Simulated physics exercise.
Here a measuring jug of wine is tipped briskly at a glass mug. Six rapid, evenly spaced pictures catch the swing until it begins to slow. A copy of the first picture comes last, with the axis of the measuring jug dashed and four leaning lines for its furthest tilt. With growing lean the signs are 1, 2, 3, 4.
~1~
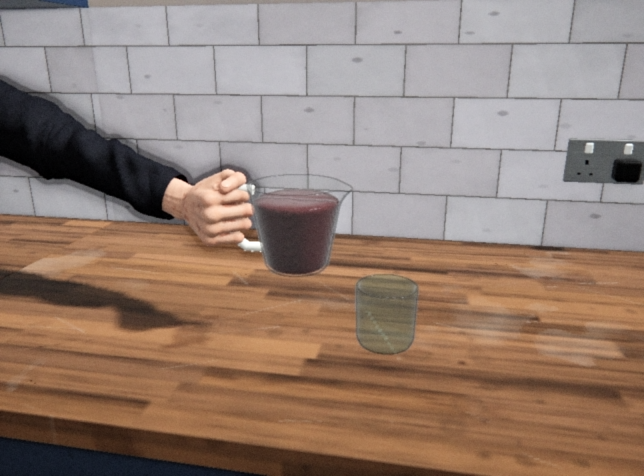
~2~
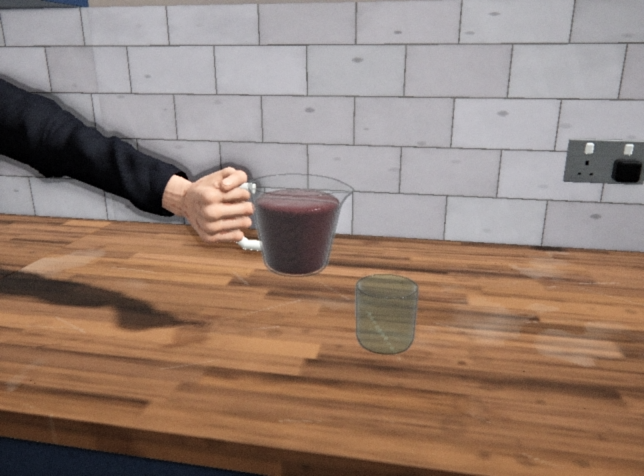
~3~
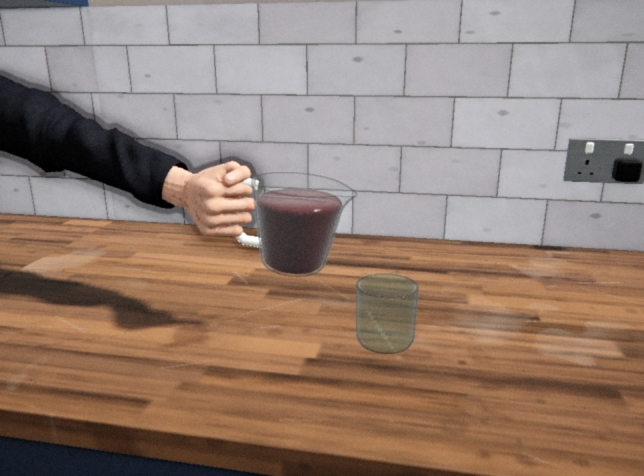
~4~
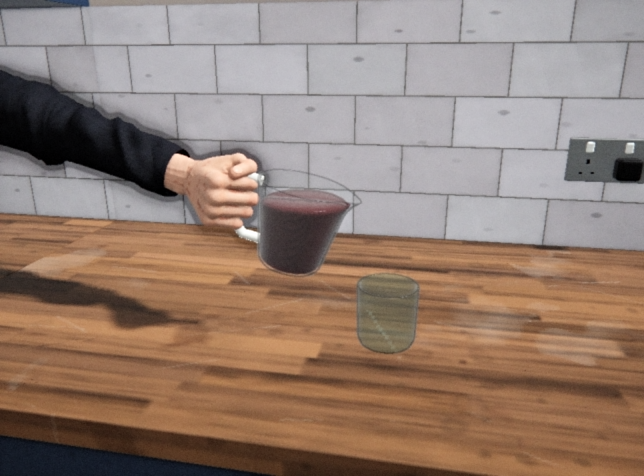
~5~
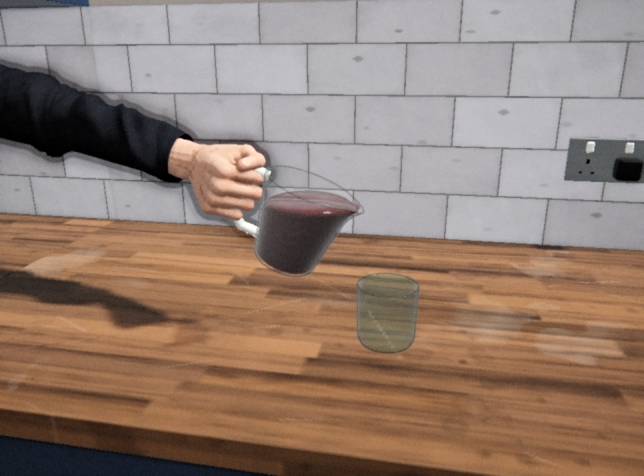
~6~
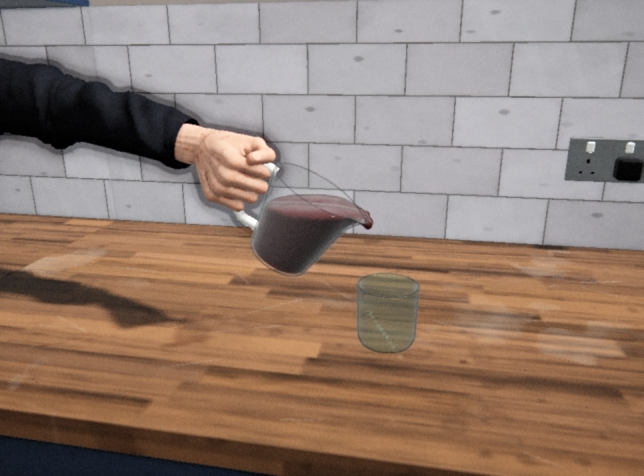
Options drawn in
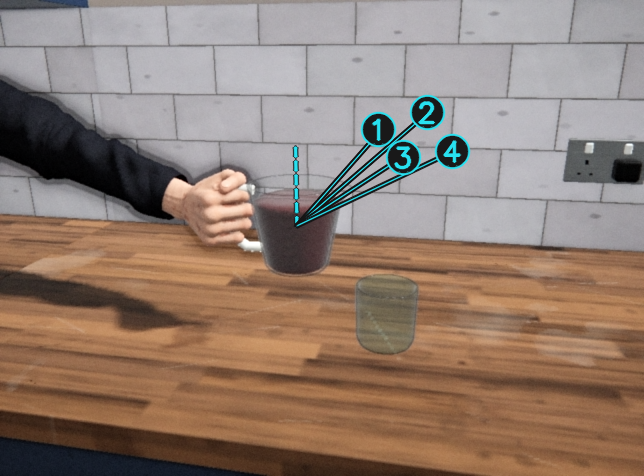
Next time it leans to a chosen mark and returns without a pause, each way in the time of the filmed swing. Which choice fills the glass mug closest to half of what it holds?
I would pick tilt 1.
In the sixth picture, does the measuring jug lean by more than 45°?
No, it does not.
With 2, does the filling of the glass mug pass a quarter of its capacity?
Yes.
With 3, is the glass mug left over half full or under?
Over half.
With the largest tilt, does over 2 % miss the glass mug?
Yes.
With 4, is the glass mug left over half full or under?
Over.
In cyan, 1 at (369, 143); 2 at (414, 124); 3 at (388, 166); 4 at (437, 159).
For tilt 1, the glass mug ends with about 48 % of what it can hold.
For tilt 2, the glass mug ends with about 68 % of what it can hold.
For tilt 3, the glass mug ends with about 79 % of what it can hold; 7 % of the wine is spilt.
For tilt 4, the glass mug ends with about 86 % of what it can hold; 16 % of the wine is spilt.
